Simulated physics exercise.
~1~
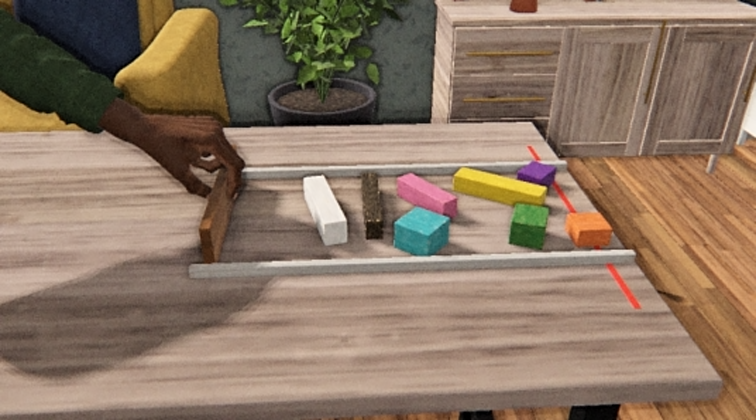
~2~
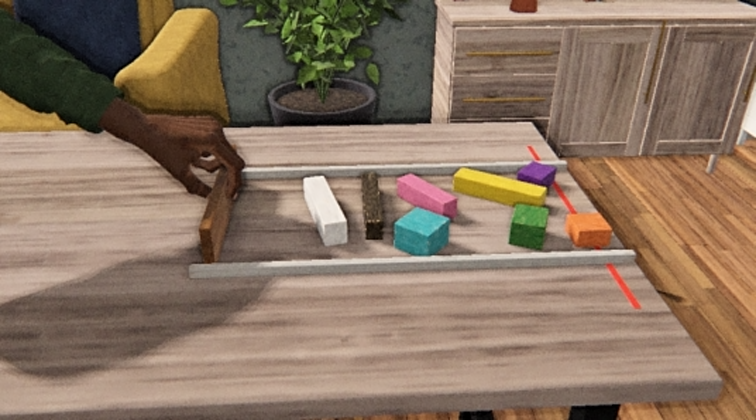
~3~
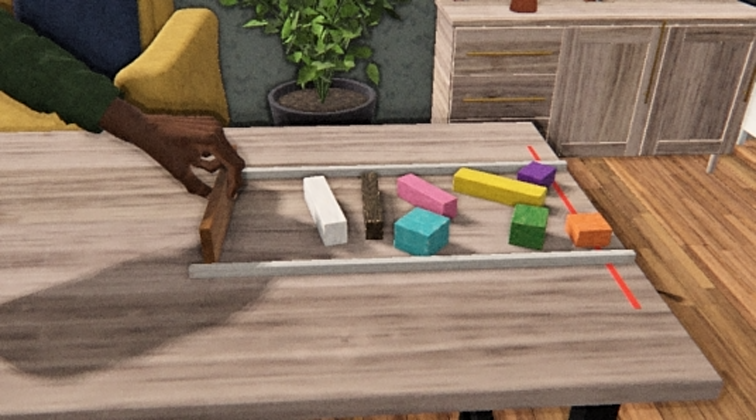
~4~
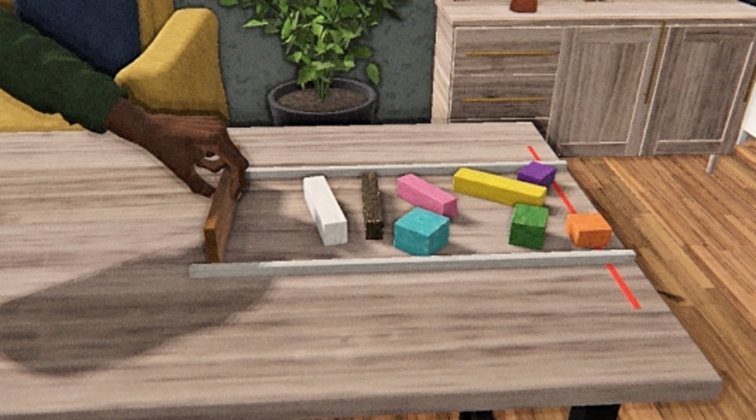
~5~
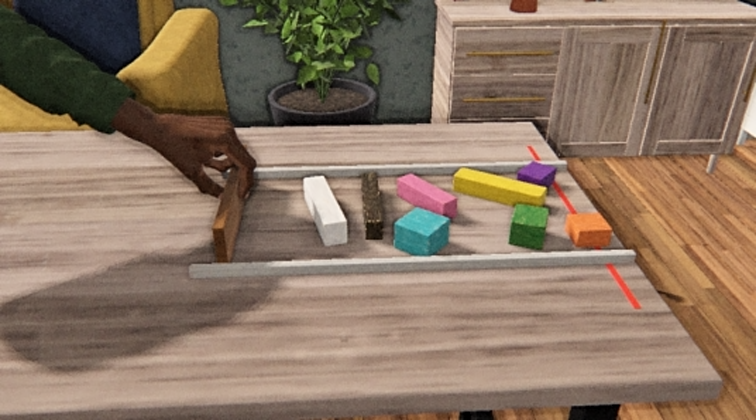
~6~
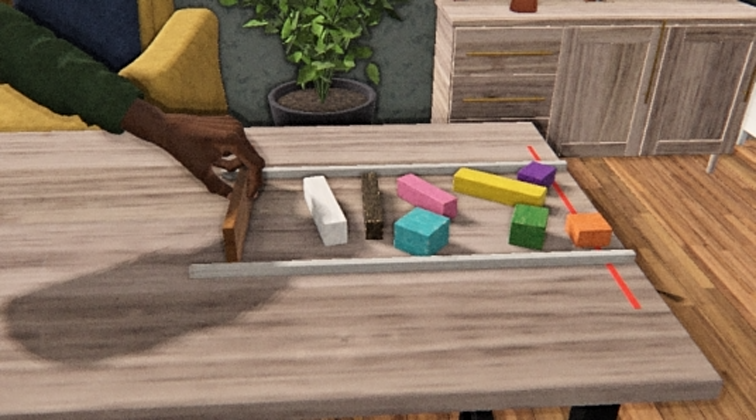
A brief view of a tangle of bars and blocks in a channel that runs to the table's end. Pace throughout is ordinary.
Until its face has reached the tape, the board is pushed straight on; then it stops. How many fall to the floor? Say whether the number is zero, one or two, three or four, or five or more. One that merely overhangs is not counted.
The number is five or more.
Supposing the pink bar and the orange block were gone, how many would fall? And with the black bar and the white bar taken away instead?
In the first try 4, in the other 4.
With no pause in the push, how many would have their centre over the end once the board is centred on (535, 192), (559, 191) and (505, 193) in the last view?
3, 5 and 1.
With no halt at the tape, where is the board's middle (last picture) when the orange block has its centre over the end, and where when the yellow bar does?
Estimated middle: (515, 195), and (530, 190) for the other.
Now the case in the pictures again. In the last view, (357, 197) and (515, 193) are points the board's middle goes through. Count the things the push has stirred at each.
I count 2 first and 8 after.
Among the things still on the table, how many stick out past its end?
The overhang total is 1.
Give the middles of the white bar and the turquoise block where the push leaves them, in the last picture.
The first near (584, 200), the second near (620, 235).
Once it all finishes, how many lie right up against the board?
2.
Soon after, none off yet; orange block at rest near (588, 230); purple block at rest near (536, 178); green block at rest near (529, 227).
At rest, the number that fall off is five or more; fallen, black bar, pink bar, yellow bar, green block, purple block and orange block.
